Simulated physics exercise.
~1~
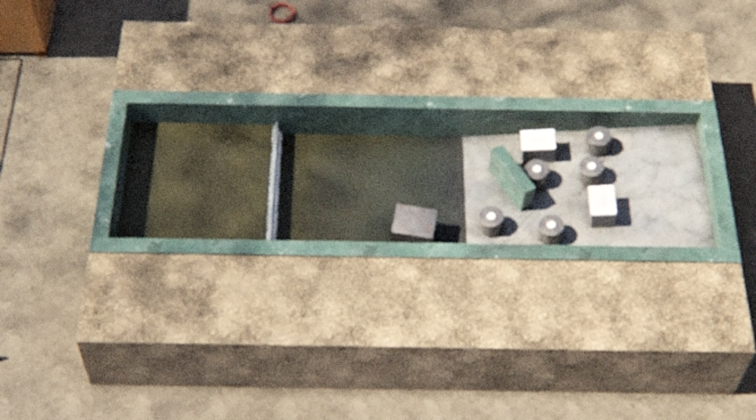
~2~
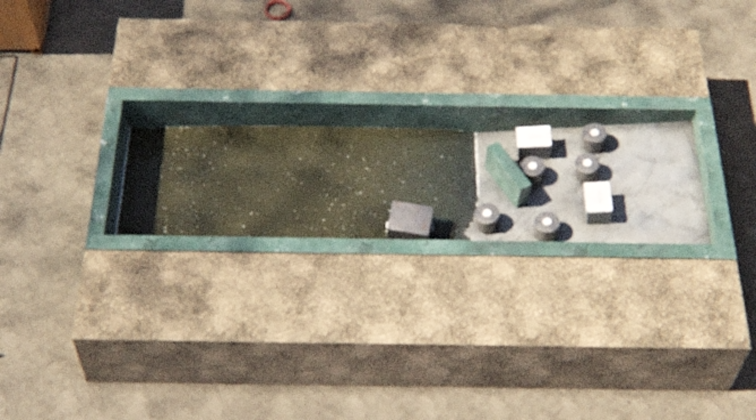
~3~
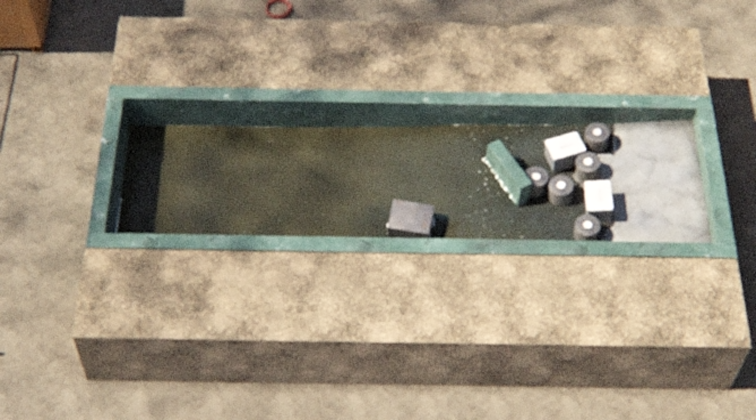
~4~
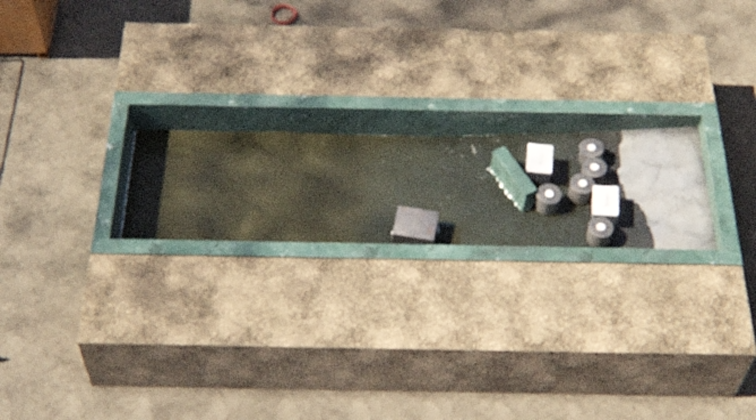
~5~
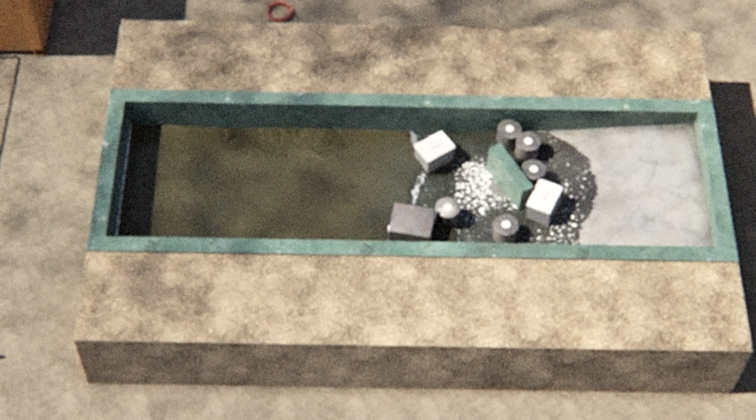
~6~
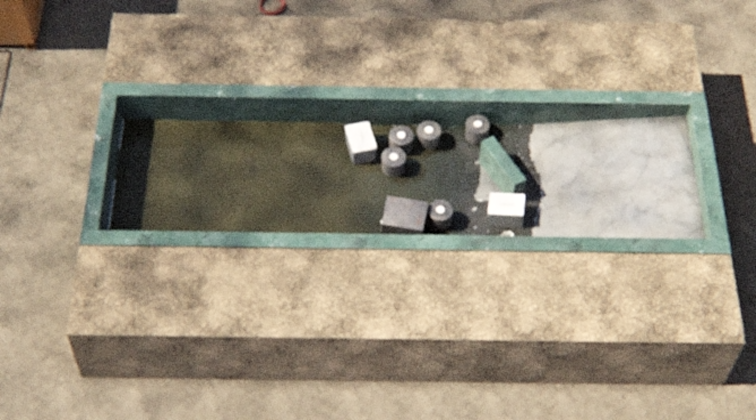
The clip opens on a long basin with a green rim, where a thin upright divider stands in murky water and five grey tubs and two white chests rest on a pale ramp at the right. The divider disappears, and the water runs right to the foot of the ramp while the loose items stay put. It then surges up around them, nudging a few to the right and setting them afloat. Next the water draws back in white foam, sweeping tubs and chests left past the fixed slanted green block. By the end they lie scattered further left, most floating in dark water, with one chest just below the green block.
